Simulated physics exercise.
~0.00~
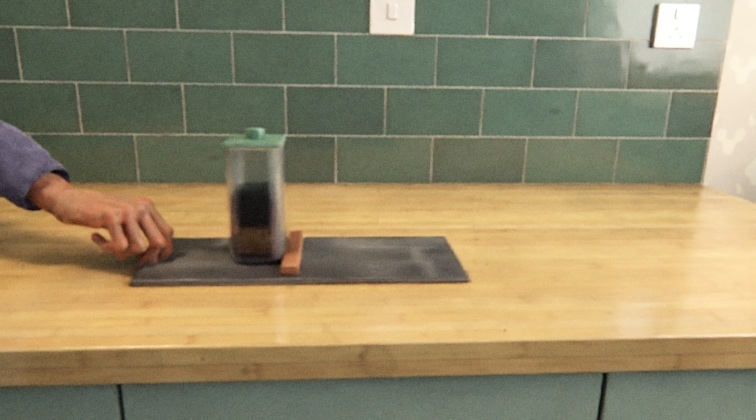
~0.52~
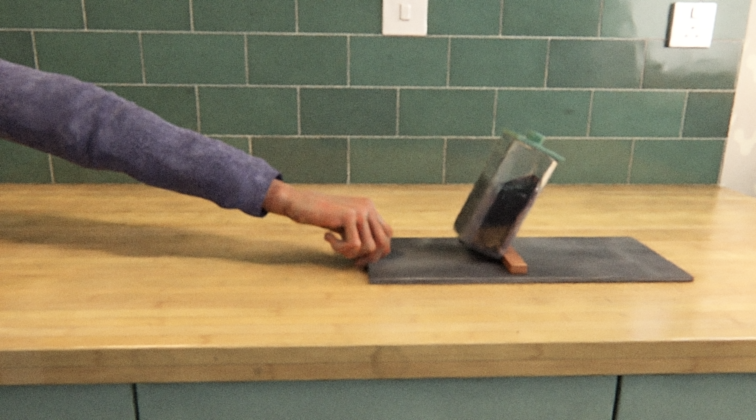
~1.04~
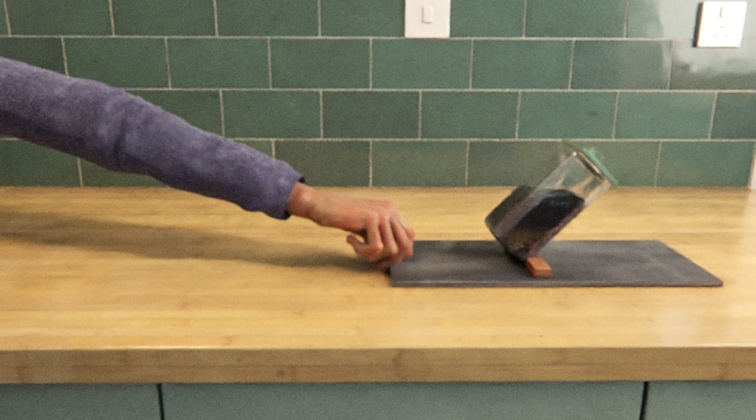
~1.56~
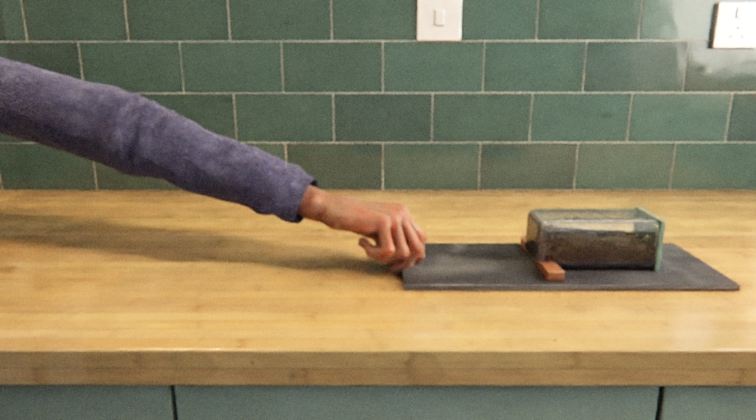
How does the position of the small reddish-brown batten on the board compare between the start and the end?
At the start the batten is left of the middle of the view, below and to the left of the white wall plate. By the end it is well to the right, past that plate.
